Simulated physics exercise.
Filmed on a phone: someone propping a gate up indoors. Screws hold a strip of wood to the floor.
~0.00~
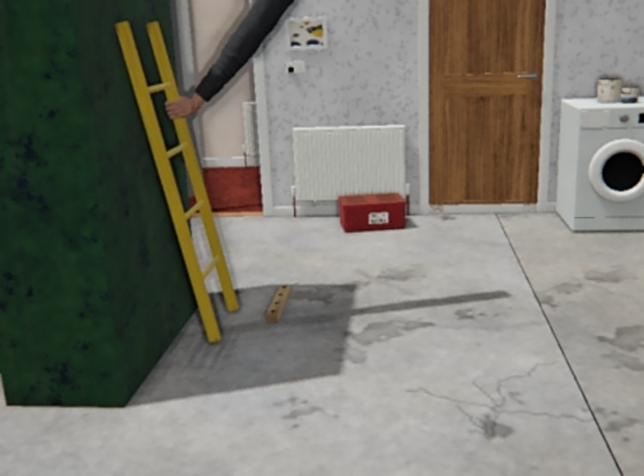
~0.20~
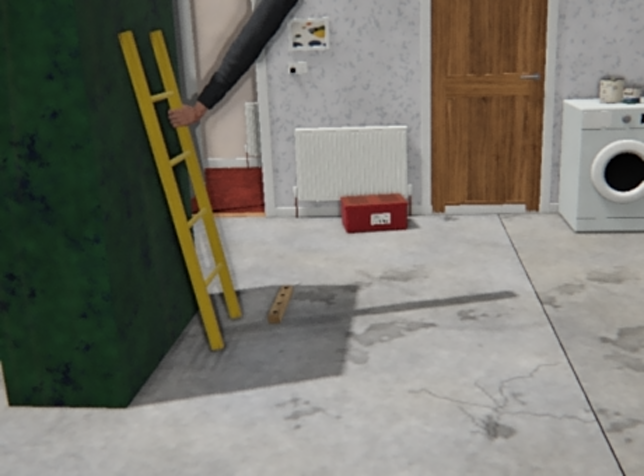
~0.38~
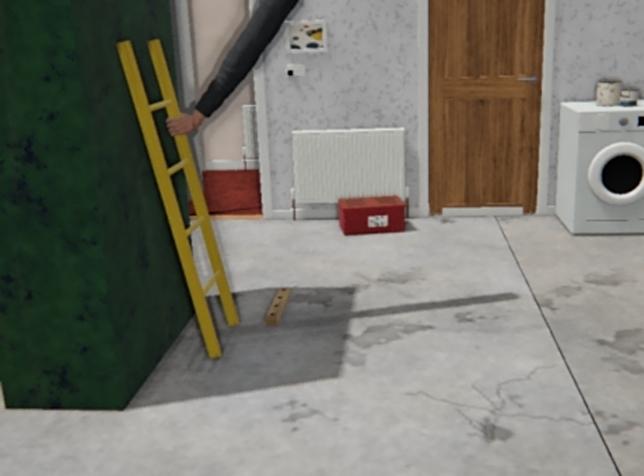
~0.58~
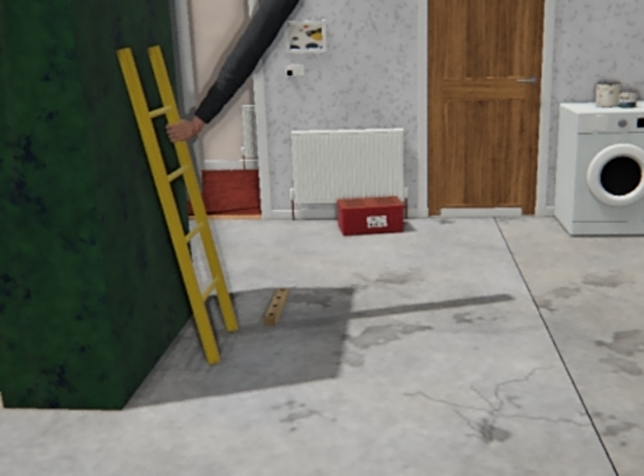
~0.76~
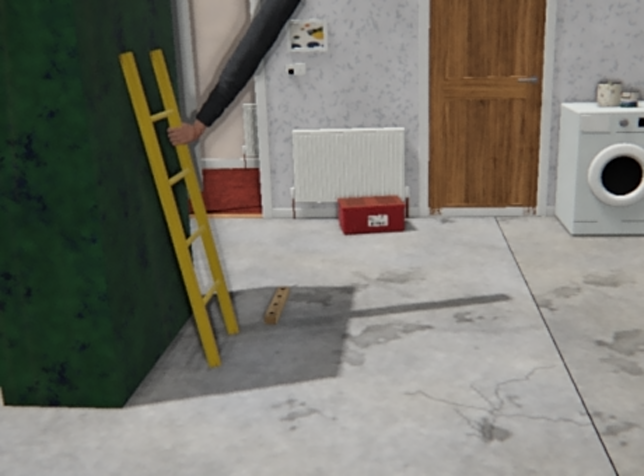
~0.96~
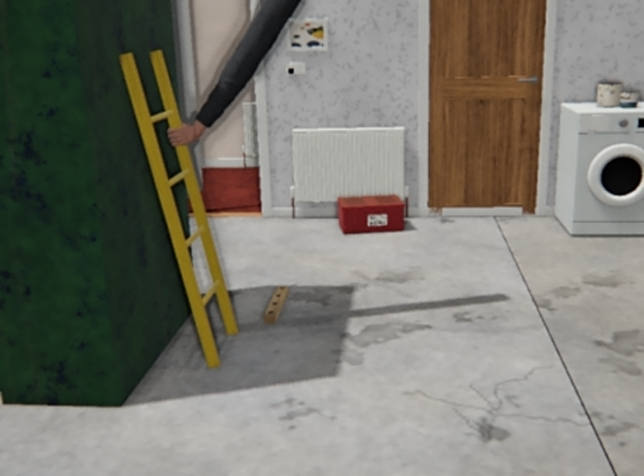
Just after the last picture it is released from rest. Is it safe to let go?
In the end the yellow gate stays up.
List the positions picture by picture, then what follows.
In the first frame, still on the way; yellow gate (184, 182); batten (279, 303).
In the second frame, still on the way; yellow gate (187, 190); batten (281, 303).
In the third frame, still on the way; yellow gate (185, 198); batten (279, 305).
In the fourth frame, still on the way; yellow gate (184, 204); batten (277, 306).
In the fifth frame, still on the way; yellow gate (185, 208); batten (278, 304).
In the sixth frame, in place, still held; yellow gate (185, 209); batten (277, 304).
By 1.24 s, yellow gate at rest near (185, 209).
When it is over (2.2 s), the yellow gate holds its place, near (185, 209).
